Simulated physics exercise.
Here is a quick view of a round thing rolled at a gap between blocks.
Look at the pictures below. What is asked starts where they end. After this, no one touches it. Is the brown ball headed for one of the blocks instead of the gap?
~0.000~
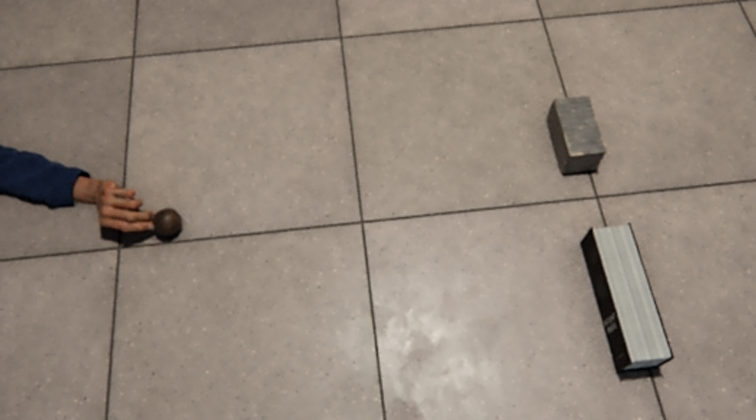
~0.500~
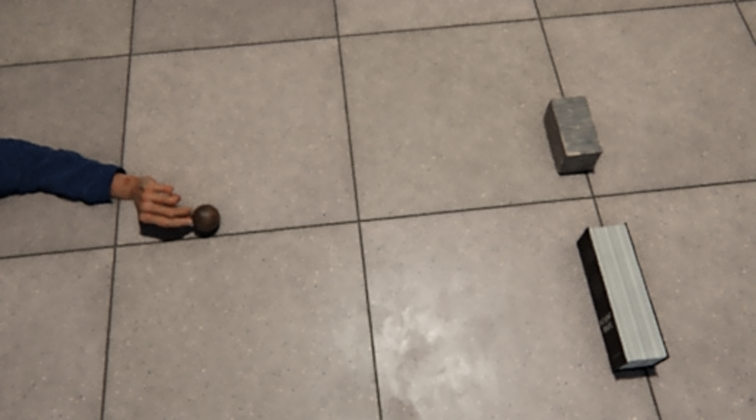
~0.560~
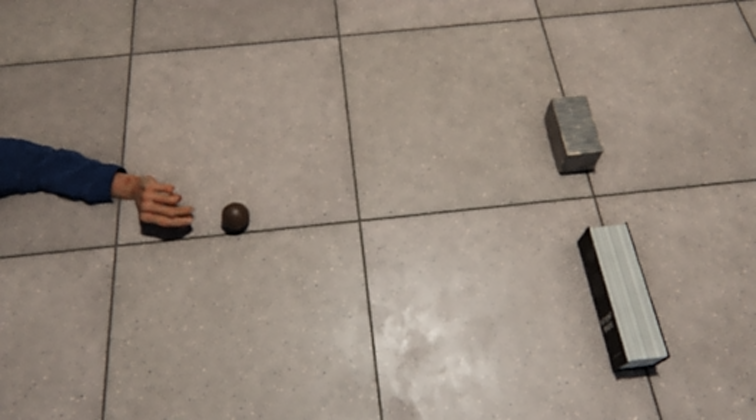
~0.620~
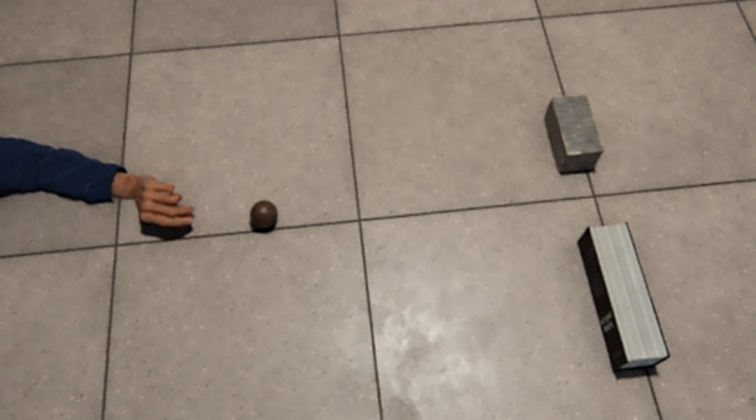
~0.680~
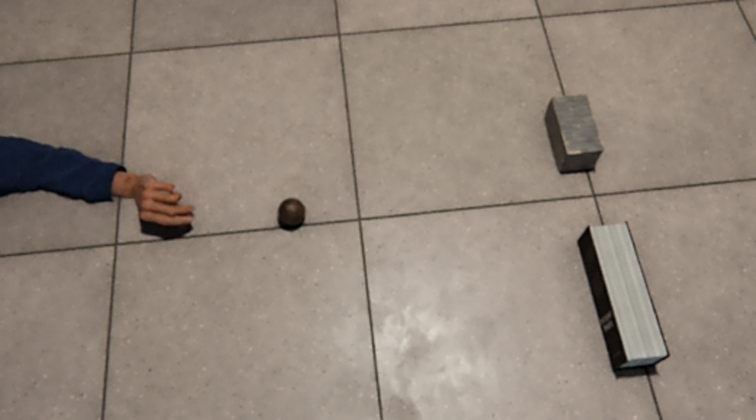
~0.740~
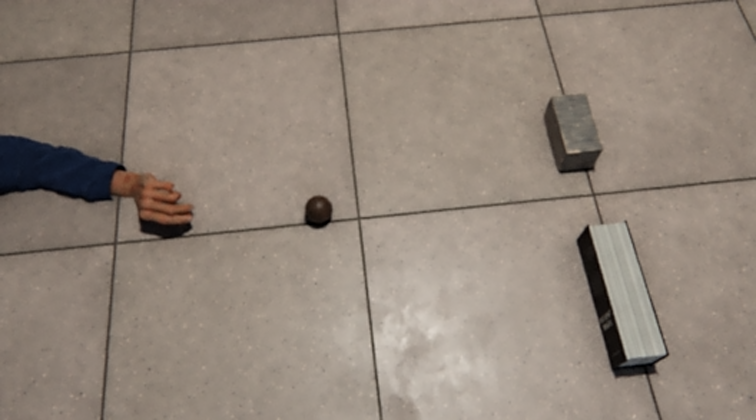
No, it goes through the gap.
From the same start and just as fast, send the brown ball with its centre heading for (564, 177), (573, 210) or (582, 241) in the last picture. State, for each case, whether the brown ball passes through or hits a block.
Try after try, it makes it past, makes it past, knocks into a block.
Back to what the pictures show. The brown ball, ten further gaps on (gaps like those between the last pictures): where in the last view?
Roughly (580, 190).
After 1.18 s, brown ball heading on near (513, 199).
After 1.74 s, brown ball heading on near (736, 186).
By the end (2.3 s), the brown ball rolls through.
